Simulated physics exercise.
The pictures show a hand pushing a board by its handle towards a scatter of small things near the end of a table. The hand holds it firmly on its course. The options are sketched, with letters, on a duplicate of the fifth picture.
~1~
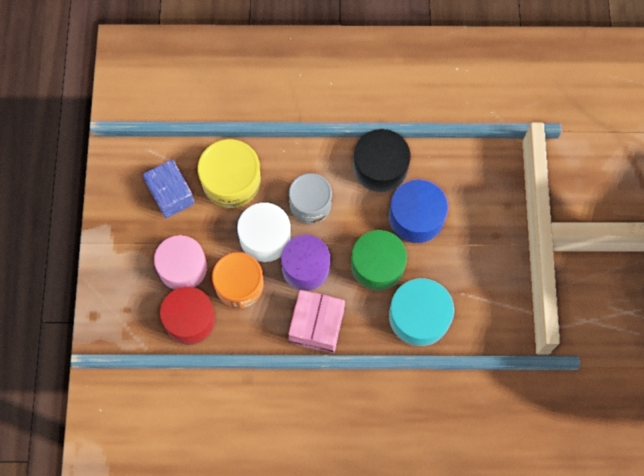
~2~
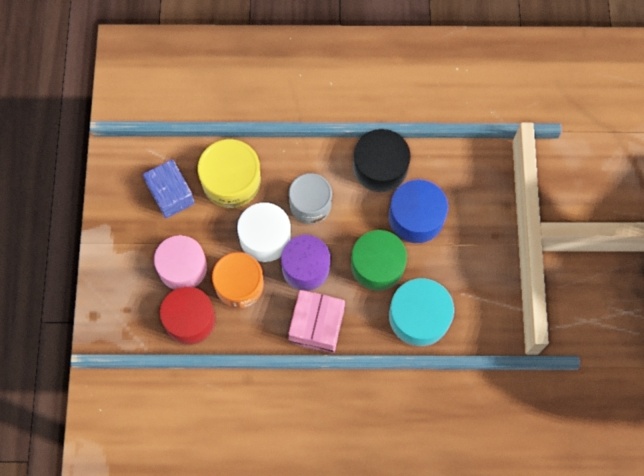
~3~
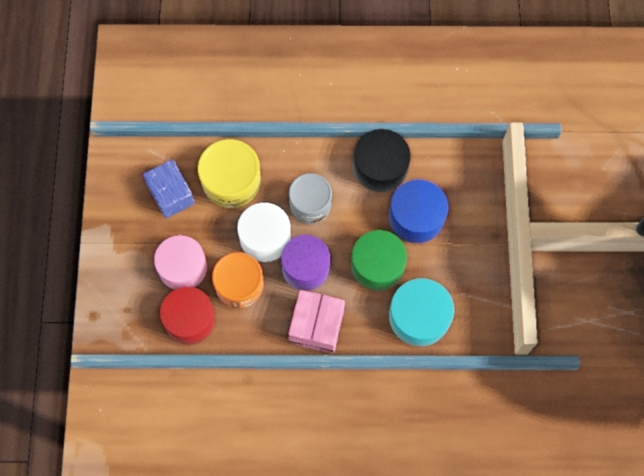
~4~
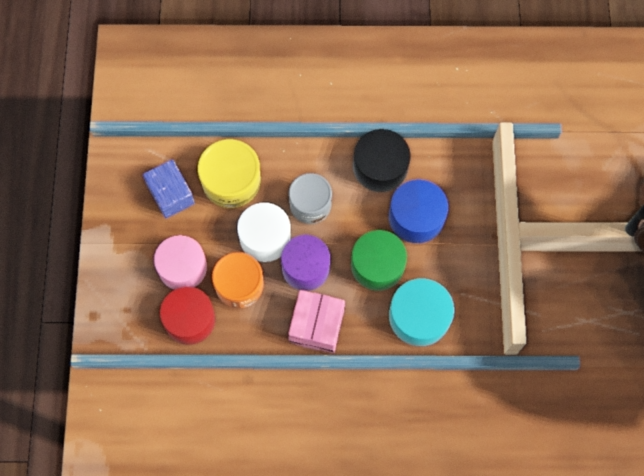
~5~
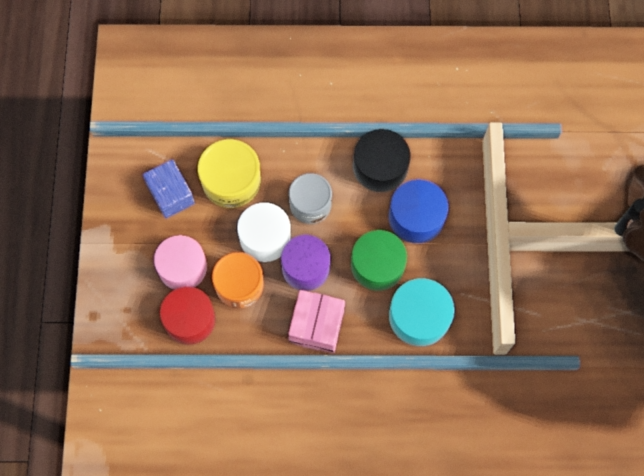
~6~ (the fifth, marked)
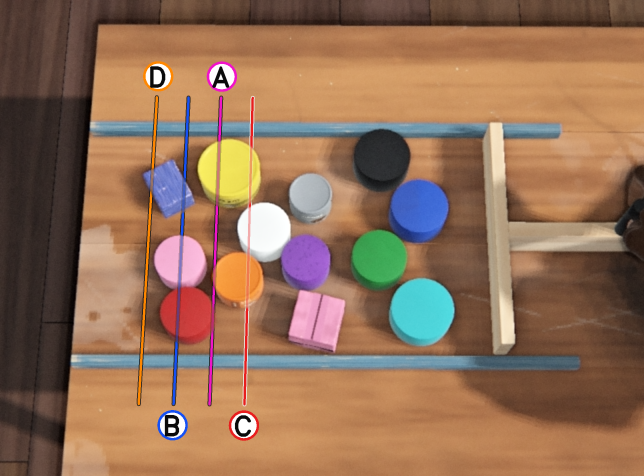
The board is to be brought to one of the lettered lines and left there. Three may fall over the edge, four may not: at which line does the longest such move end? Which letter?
No fourth one falls up to A.
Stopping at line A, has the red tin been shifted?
Yes.
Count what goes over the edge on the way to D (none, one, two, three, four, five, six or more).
By then, six or more.
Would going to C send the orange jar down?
No.
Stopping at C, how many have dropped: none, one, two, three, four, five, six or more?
By then, none.
On the copy, A at (216, 243); B at (181, 243); C at (249, 243); D at (148, 243).
On A. First, board (399, 229); black pot (360, 157); pink box (306, 323).
Then, board (297, 228); pink tin (137, 246); blue block (152, 195).
Finally, board (218, 228); pink tin over the edge; blue block over the edge; two fallen.
By contrast, B drops six; C is within the limit but short; D drops nine.
